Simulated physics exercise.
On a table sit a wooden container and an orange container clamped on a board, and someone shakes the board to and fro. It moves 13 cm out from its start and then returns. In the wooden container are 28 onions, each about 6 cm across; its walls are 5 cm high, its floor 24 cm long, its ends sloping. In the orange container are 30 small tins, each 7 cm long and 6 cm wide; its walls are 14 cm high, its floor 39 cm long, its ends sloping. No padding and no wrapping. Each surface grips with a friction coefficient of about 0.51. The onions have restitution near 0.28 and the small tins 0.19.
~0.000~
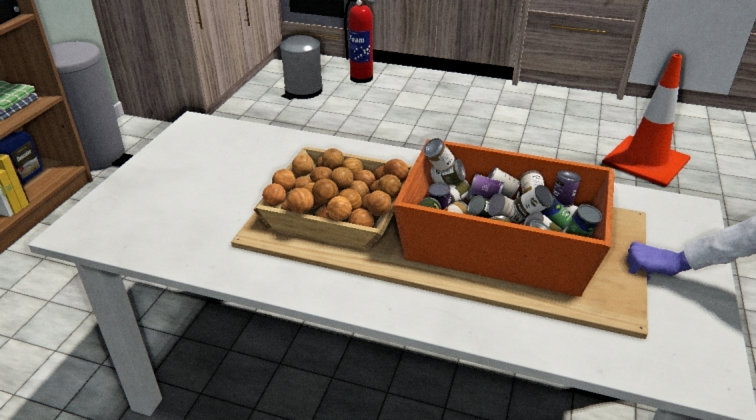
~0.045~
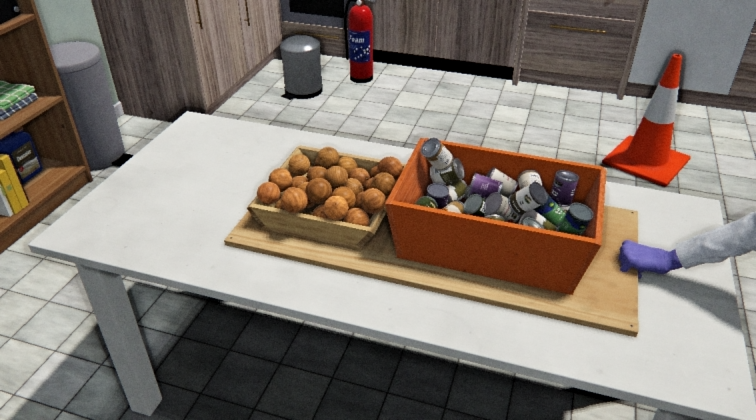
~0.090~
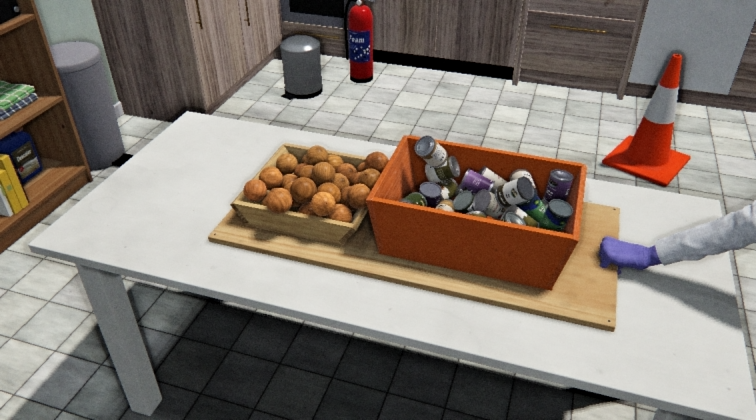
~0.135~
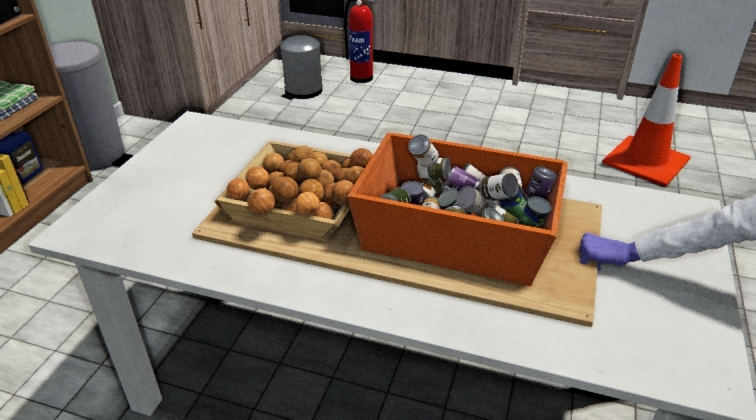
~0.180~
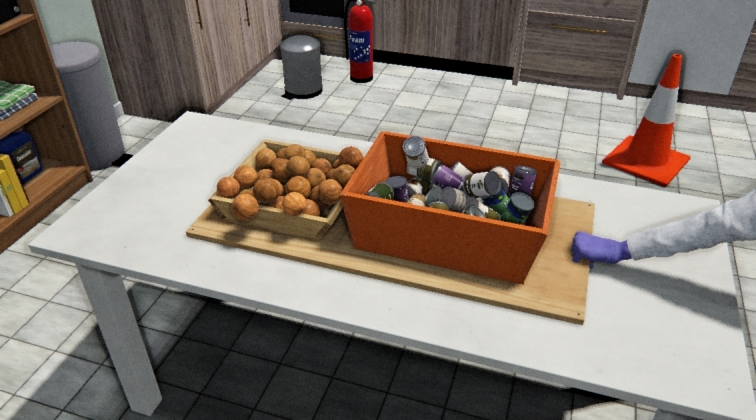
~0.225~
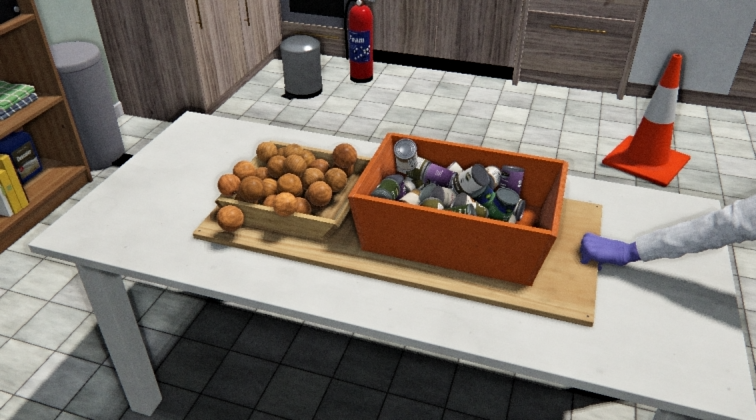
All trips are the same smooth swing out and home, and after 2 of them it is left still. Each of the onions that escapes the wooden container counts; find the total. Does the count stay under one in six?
No, it goes over a sixth.
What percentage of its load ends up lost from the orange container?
I'd put the orange container at some 0 per cent.
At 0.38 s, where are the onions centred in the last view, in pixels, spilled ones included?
I'd put the middle close to (330, 192).
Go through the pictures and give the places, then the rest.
In the first frame (we follow the rim corner now nearest the camera), wooden container at (379, 231); orange container at (605, 243); board 0 cm from its start; nothing out yet.
In the second frame, wooden container at (371, 229); orange container at (595, 241); board 2 cm from its start.
In the third frame, wooden container at (353, 226); orange container at (573, 237); board 7 cm from its start.
In the fourth frame, wooden container at (335, 222); orange container at (551, 233); board 11 cm from its start; 1 out, the lowest onion at (261, 202).
In the fifth frame, wooden container at (328, 221); orange container at (542, 231); board 13 cm from its start; 1 out, the lowest onion at (245, 207).
In the sixth frame, wooden container at (335, 222); orange container at (551, 233); board 11 cm from its start; 2 out, the lowest onion at (230, 219).
After 0.38 s, 5 of 28 out of the wooden container and 0 of 30 out of the orange container.
After 0.58 s, 6 of 28 out of the wooden container and 0 of 30 out of the orange container.
After 0.86 s, 6 of 28 out of the wooden container and 0 of 30 out of the orange container.
Final count (at 1.22 s), 8 of 28 out of the wooden container and 0 of 30 out of the orange container. Asked share, 8 of 28, 29 per cent.
